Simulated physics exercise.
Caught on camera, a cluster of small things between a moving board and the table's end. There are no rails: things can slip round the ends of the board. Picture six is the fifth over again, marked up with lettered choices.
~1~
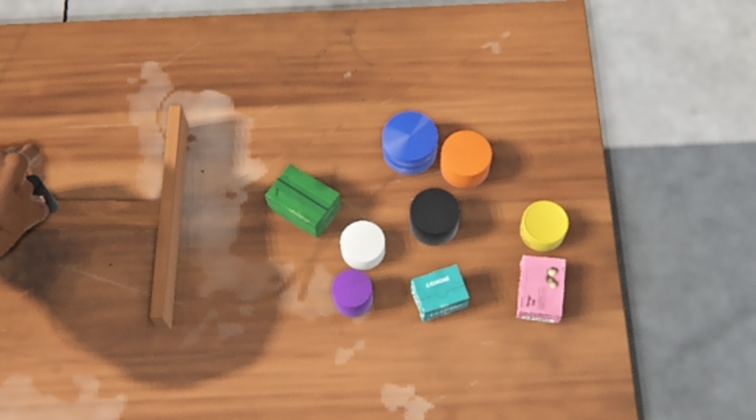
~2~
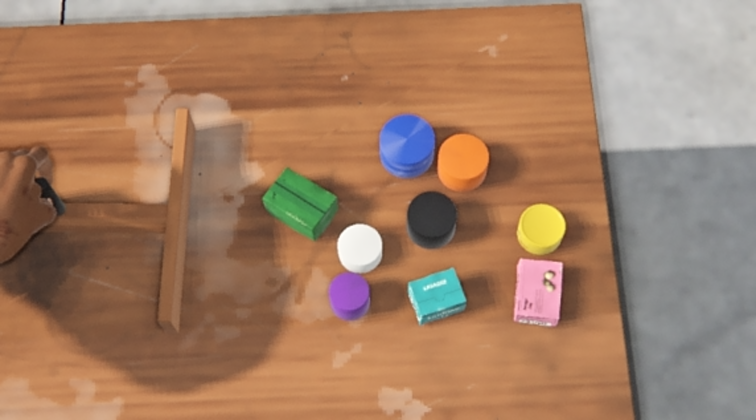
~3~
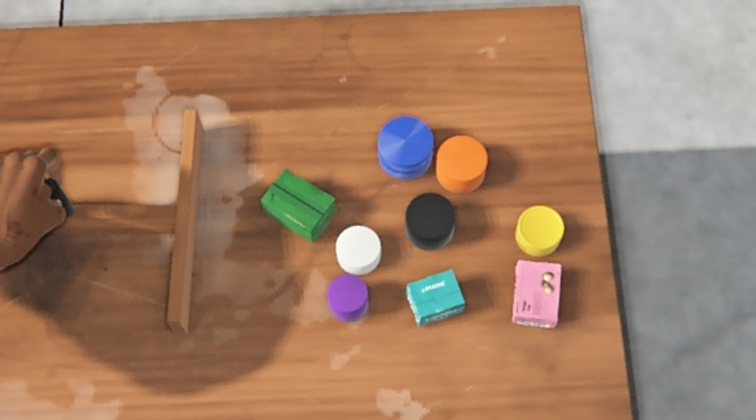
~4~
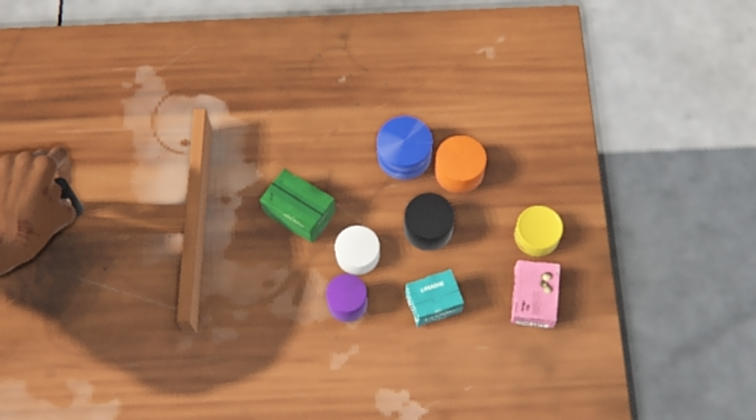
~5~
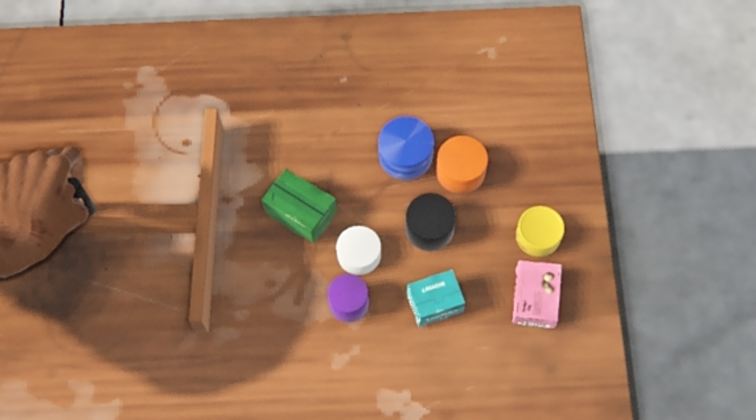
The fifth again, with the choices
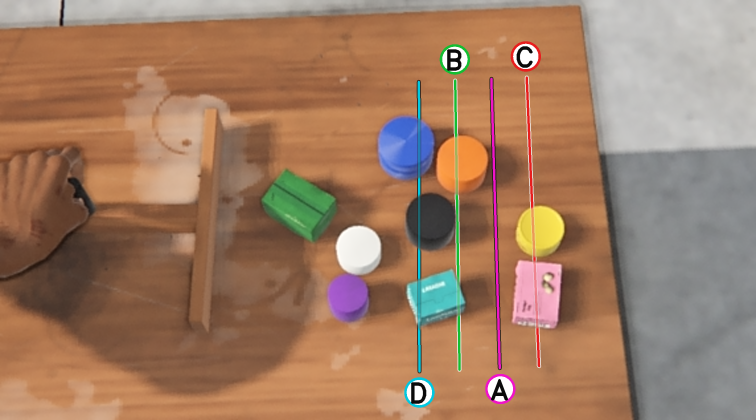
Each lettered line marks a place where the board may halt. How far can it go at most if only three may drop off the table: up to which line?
The farthest such stop is C.
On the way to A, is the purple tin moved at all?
By then, yes.
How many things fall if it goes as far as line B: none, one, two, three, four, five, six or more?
In all, none.
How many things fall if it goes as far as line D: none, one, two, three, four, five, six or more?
By then, none.
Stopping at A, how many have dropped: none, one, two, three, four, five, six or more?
In all, none.
On the marked copy, A at (495, 216); B at (457, 217); C at (533, 214); D at (419, 219).
Following C. Soon after the start, board (322, 206); white tin (382, 264); green box (367, 207).
Later, board (440, 201); yellow jar (553, 233); pink packet (555, 294).
In the end, board (532, 197); orange tin over the edge; pink packet over the edge; two fallen.
As for the rest, A is within the limit but short; B is within the limit but short; D is within the limit but short.
